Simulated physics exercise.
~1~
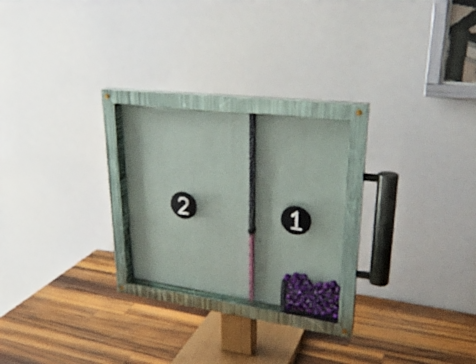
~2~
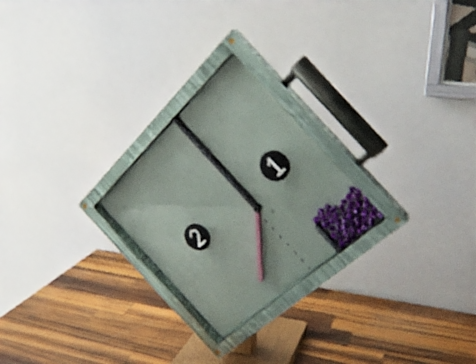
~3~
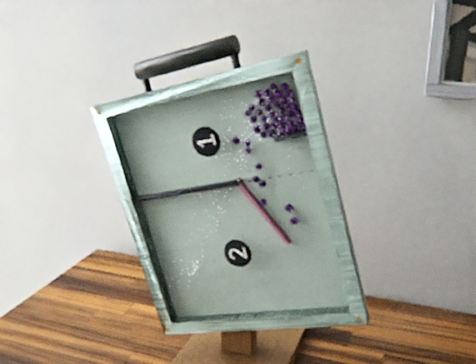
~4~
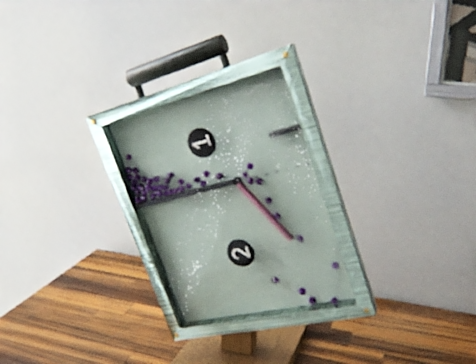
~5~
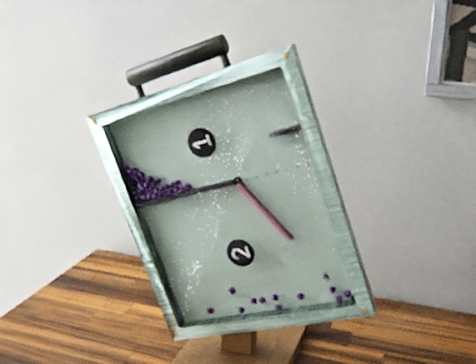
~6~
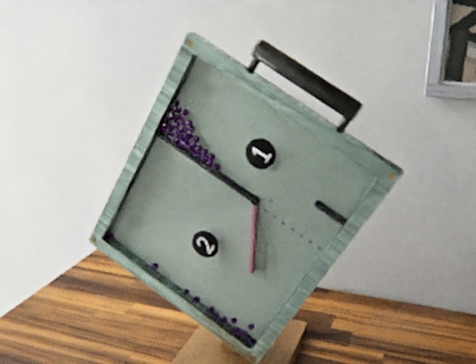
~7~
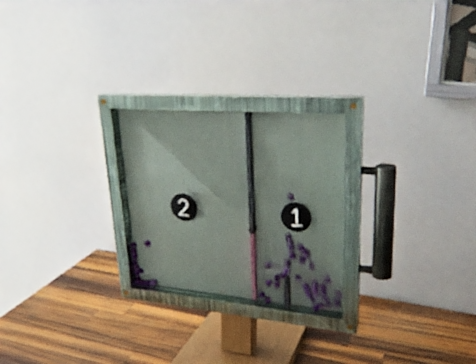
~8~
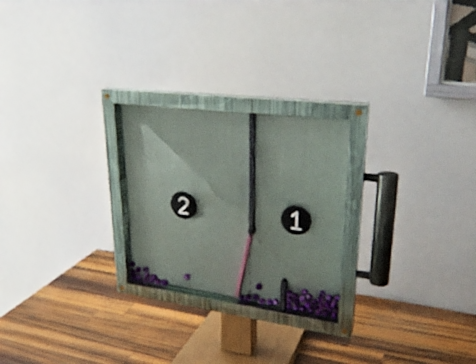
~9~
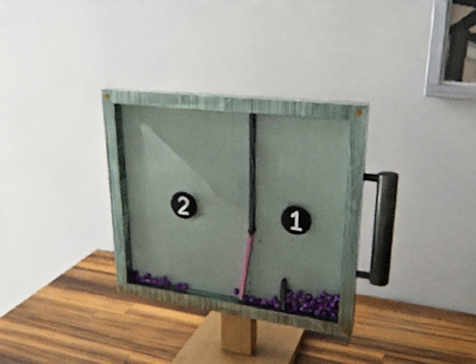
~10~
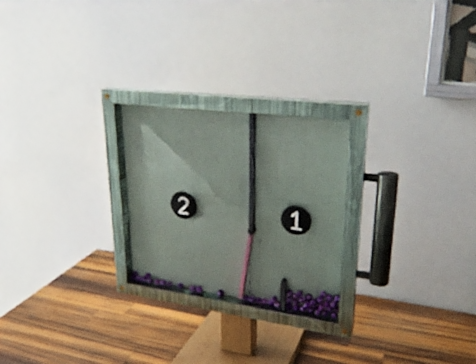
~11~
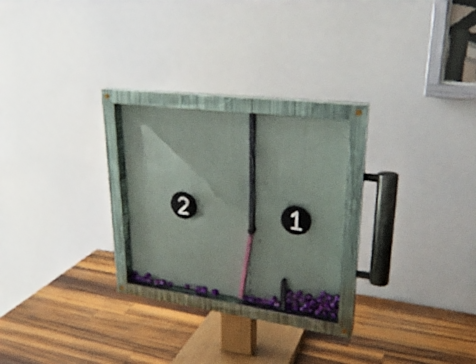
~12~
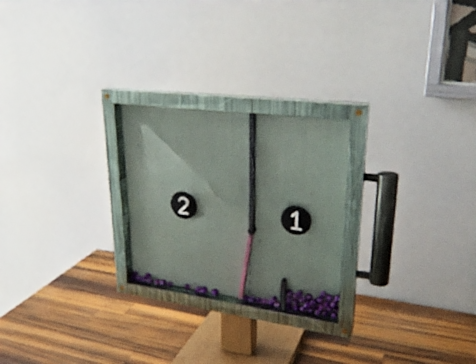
A thin upright box of purple beads tipped anticlockwise onto its side, spilling some past a swinging pink flap into the other section, then turned back level, leaving beads along the bottom of both sides, with more on the right.
